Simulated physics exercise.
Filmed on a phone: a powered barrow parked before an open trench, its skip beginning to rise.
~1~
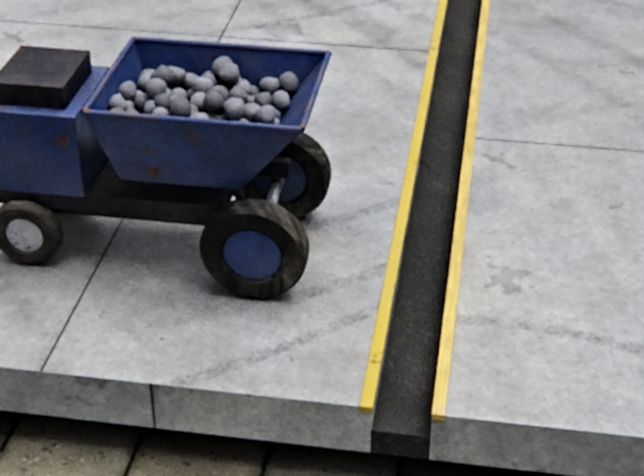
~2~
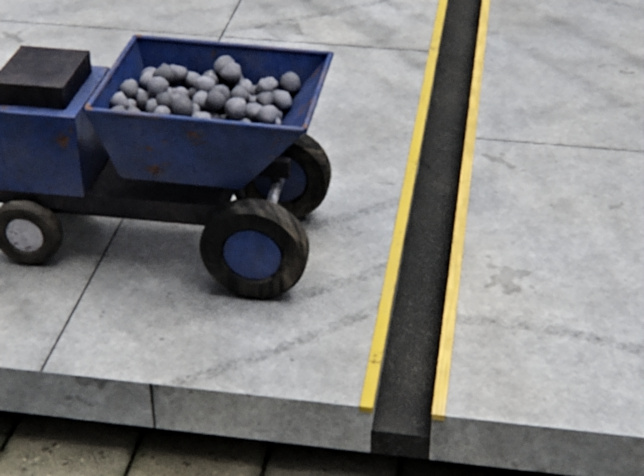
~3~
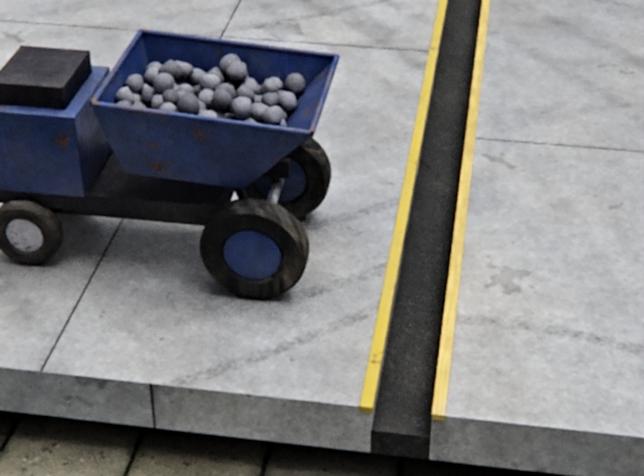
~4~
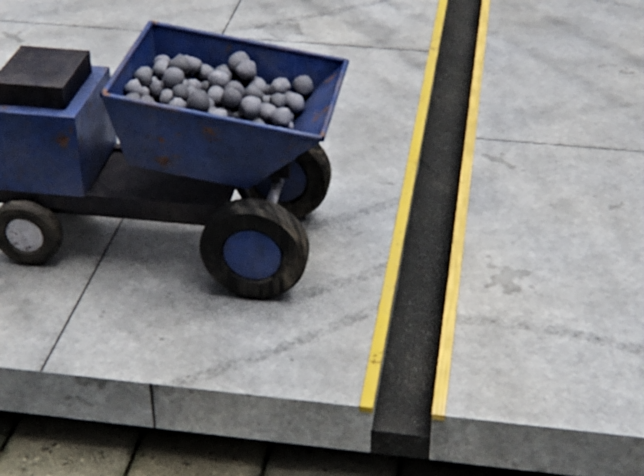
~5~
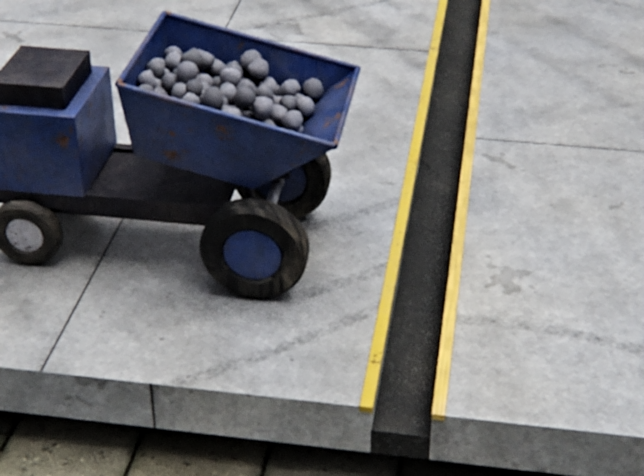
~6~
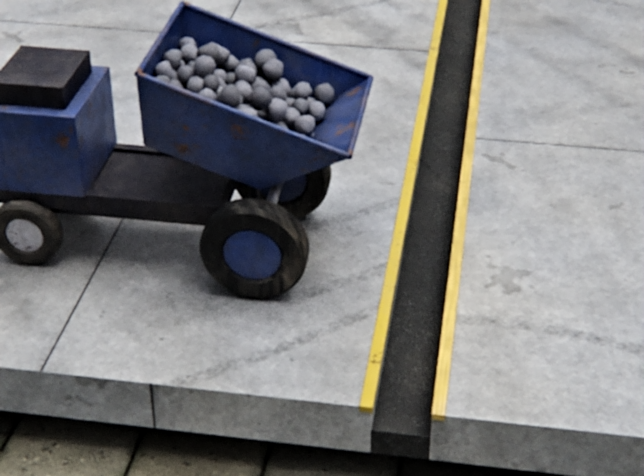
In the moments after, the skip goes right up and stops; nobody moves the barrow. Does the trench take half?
Between the edges lies under half of the load.
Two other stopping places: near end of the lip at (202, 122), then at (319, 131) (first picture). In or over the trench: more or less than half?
First under half, then under half.
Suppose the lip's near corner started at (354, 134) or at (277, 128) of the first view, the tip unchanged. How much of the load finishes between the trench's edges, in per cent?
The first gives 0 %, the second 50 %.
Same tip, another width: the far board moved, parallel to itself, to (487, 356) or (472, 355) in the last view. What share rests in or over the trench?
First some 80, then 60 per cent.
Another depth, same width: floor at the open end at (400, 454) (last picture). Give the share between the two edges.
About 50 per cent.
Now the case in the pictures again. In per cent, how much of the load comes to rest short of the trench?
It comes to 0 per cent or so.
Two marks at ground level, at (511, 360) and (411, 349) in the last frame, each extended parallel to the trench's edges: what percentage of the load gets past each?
About 20 and 70 per cent.
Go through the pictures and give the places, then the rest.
Lip of the skip near (302, 130), level; top of the load near (199, 104), round cobbles; first edge of the trench near (378, 345); far edge near (446, 352), the trench under half as wide as the skip, and about half as deep as wide, in the first picture.
Lip of the skip near (304, 131), level; top of the load near (177, 112), in the second picture.
Lip of the skip near (311, 134), tipped barely; top of the load near (183, 109), in the third picture.
Lip of the skip near (321, 139), tipped a little; top of the load near (171, 101), in the fourth picture.
Lip of the skip near (334, 147), tipped a little; top of the load near (183, 95), in the fifth picture.
Lip of the skip near (349, 157), tipped clearly; top of the load near (198, 89); first edge of the trench near (378, 345); far edge near (446, 352), in the sixth picture.
Shortly afterwards, skip tipped steeply; the whole lot in the skip.
Next, skip tipped right over; near two thirds in the skip; a little in or heaped over the trench; near a quarter beyond it; only a few falling.
Some moments later, skip tipped right over; near a quarter in the skip; near a third in or heaped over the trench; near half beyond it.
In the end, skip tipped right over; near a quarter in the skip; near a third in or heaped over the trench; near half beyond it.
